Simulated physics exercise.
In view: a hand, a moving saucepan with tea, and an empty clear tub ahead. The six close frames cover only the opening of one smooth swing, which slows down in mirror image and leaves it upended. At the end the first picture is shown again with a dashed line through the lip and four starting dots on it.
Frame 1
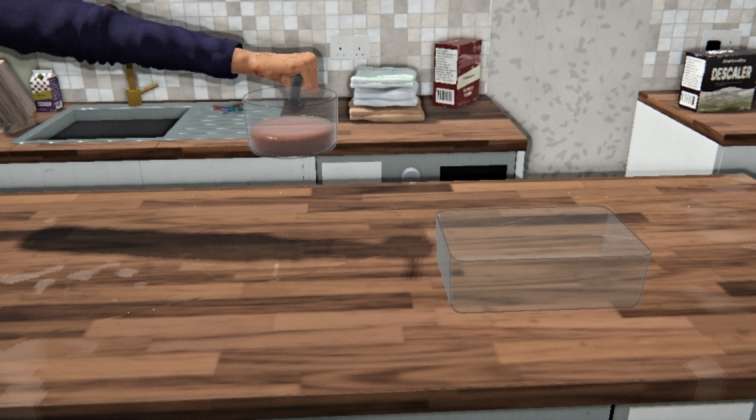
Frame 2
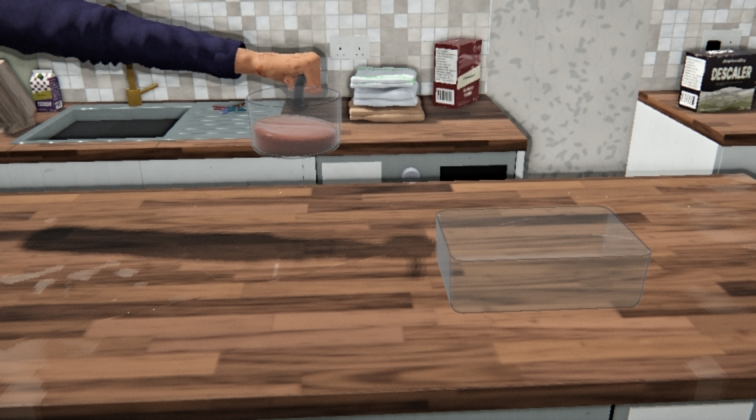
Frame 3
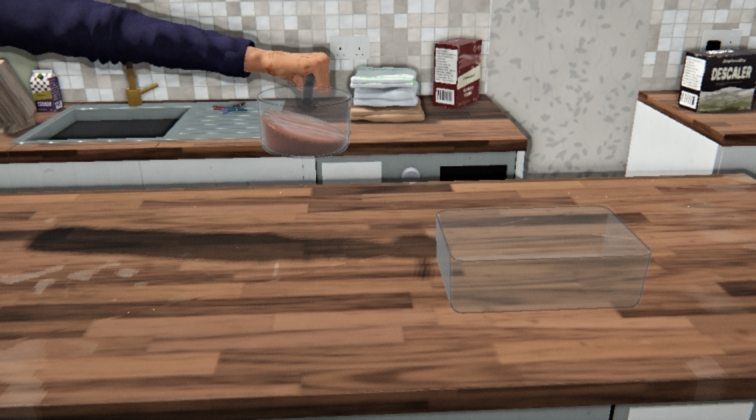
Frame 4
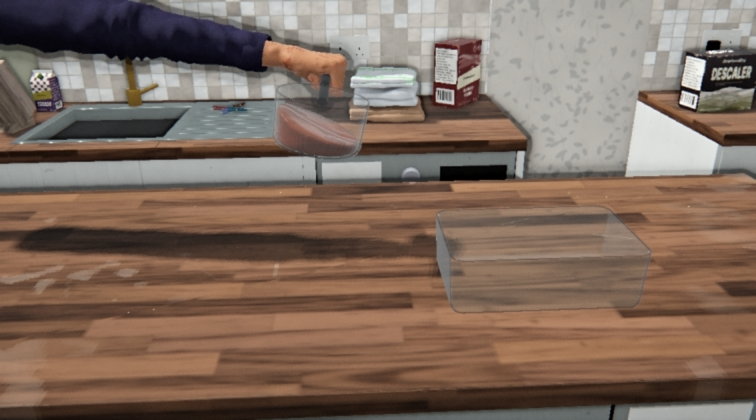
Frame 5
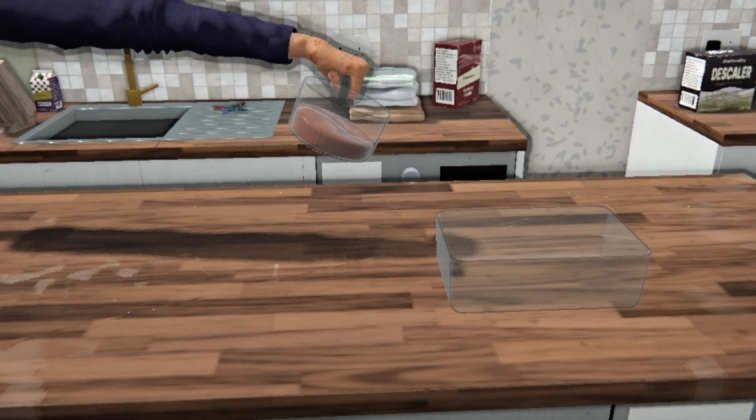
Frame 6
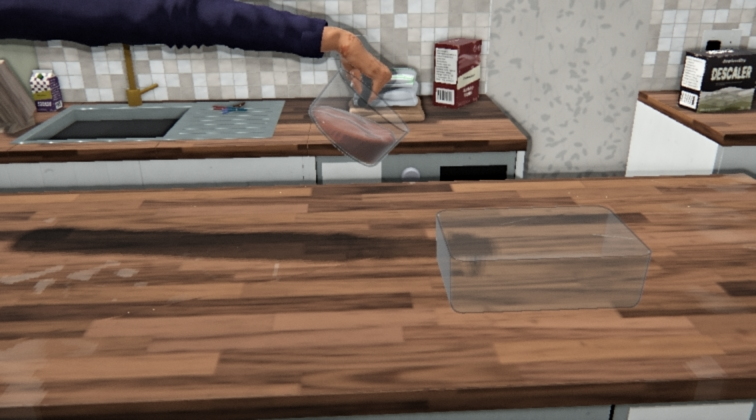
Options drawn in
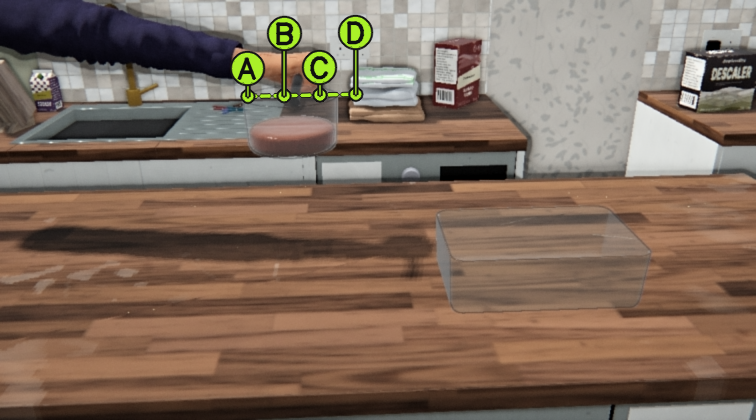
In a kitchen with a wooden counter, a hand in a dark sleeve holds a clear container of reddish-brown liquid upright, left of an empty transparent tub. The arm moves slowly right, then tilts the container more and more steeply toward the tub, with the liquid still inside.
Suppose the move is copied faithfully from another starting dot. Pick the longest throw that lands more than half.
Use place B.
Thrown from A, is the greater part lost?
Yes, it does.
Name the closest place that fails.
A.
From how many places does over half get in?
Three.
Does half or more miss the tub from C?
No.
In lime, A at (247, 96); B at (284, 95); C at (319, 95); D at (355, 94).
With A, about 31 % lands in the tub, 66 % falls short and 3 % goes beside or beyond.
With B, about 65 % lands in the tub, 22 % falls short and 13 % goes beside or beyond.
With C, about 75 % lands in the tub, 8 % falls short and 17 % goes beside or beyond.
With D, about 74 % lands in the tub, 3 % falls short and 23 % goes beside or beyond.
